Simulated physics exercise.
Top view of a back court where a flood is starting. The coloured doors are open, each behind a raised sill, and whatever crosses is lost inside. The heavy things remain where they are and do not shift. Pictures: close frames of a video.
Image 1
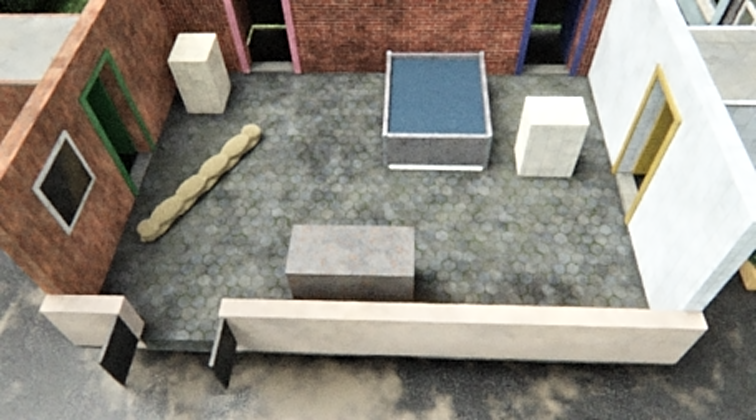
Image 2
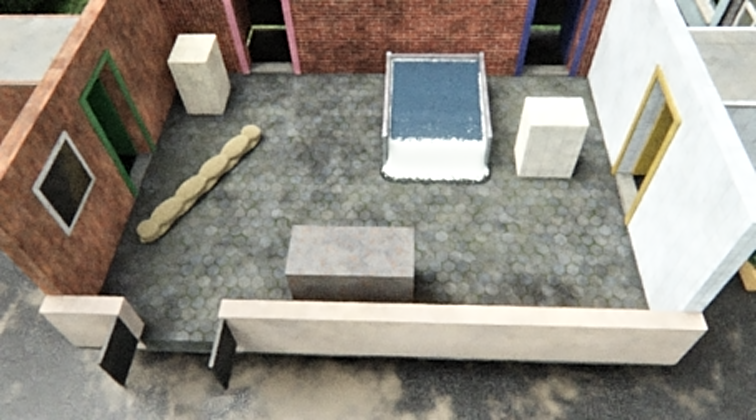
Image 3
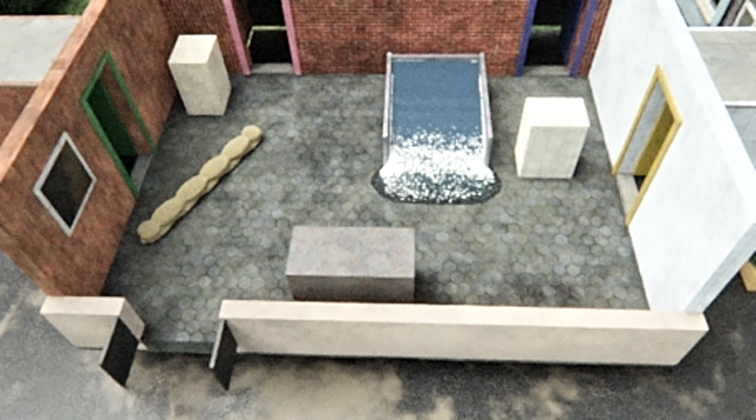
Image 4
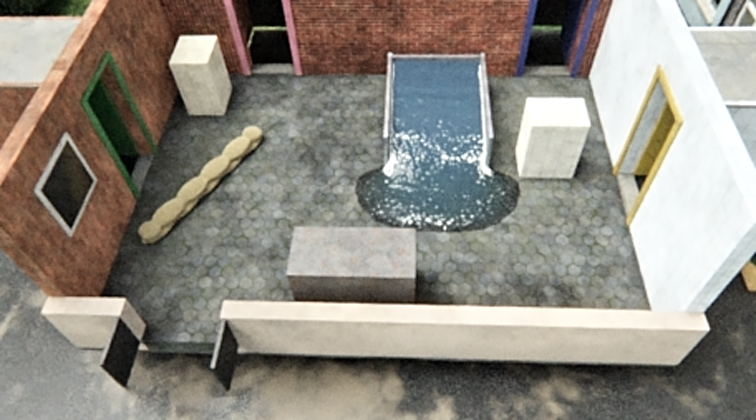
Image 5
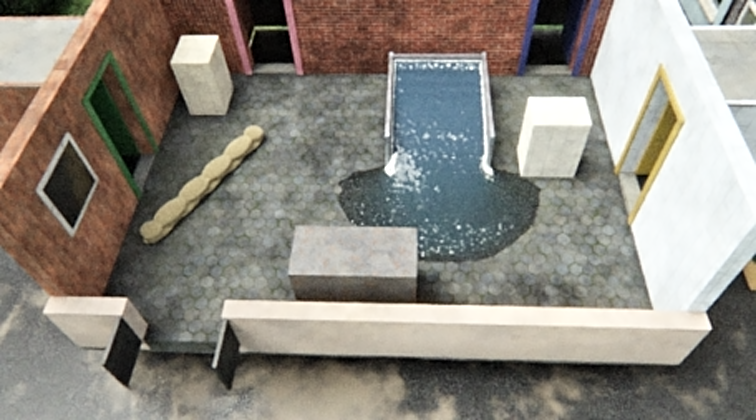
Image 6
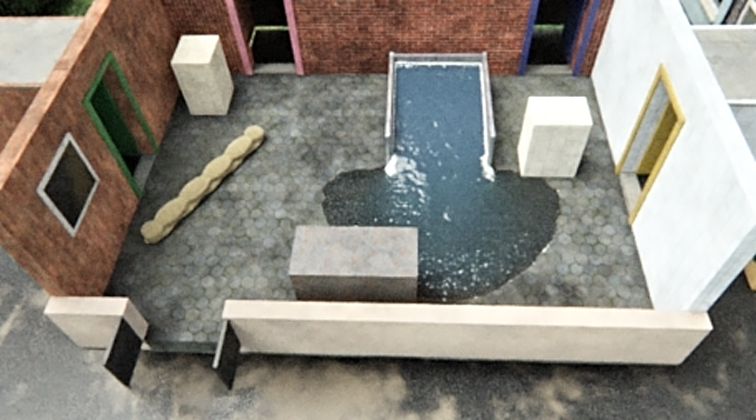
A walled back court paved in grey hexagonal stones is seen from high above, between a brick wall with a green doorway at left and a white wall with a yellow doorway at right. Pale blocks, a twisted tan beam and a low grey block surround a water tank near the pink and blue doorways. Water pours from the tank's near side, foaming, then spreads in a dark pool past the grey block.
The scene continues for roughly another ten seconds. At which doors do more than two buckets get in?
In the end the blue door is going to overshoot the allowance, the green door is going to stay inside the allowance, the yellow door is going to stay inside the allowance, the pink door is going to stay inside the allowance.
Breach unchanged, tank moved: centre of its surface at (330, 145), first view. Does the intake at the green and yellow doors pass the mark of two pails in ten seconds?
Result - green: Short of the limit; yellow: Past the limit.
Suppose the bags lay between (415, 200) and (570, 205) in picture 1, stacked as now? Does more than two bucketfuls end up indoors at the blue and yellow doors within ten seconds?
The blue one comes in below, while the yellow one comes in above.
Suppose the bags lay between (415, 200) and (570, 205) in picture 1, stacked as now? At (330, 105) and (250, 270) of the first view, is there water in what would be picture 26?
The first point is untouched and the second is soaked.
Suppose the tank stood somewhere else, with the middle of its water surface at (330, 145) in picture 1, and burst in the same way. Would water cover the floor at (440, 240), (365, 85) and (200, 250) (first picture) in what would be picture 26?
First spot swamped, second bare, third swamped.
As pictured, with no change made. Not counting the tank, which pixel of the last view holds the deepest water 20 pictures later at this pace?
Near (642, 338).
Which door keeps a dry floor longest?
That would be the pink-painted one.
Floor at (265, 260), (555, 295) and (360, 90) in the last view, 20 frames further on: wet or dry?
In that order the points end up soaked, soaked and high and dry.
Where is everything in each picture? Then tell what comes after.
In the first frame, still water in the water tank at (436, 96).
In the second frame, the front is at (488, 171), out from the gap at (436, 155).
In the third frame, water pours out at (436, 158) and has run to (494, 191).
In the fourth frame, water pours out at (437, 159) and has run to (507, 206).
In the fifth frame, water pours out at (438, 159) and has run to (486, 252).
In the sixth frame, water pours out at (438, 159) and has run to (456, 294).
A moment on, water covers 30 % of the floor; the blue door not reached, the green door not reached, the yellow door not reached, the pink door not reached.
Next, water covers 35 % of the floor; the blue door not reached, the green door not reached, the yellow door not reached, the pink door not reached.
Then, water covers 50 % of the floor; the blue door not reached, the green door not reached, the yellow door wet at the sill, nothing in, the pink door not reached.
Later, water covers 75 % of the floor; the blue door over two buckets in, the green door wet at the sill, nothing in, the yellow door wet at the sill, nothing in, the pink door not reached.
In the end, water covers 85 % of the floor; the blue door over two buckets in, the green door wet at the sill, nothing in, the yellow door under two buckets in, the pink door wet at the sill, nothing in.
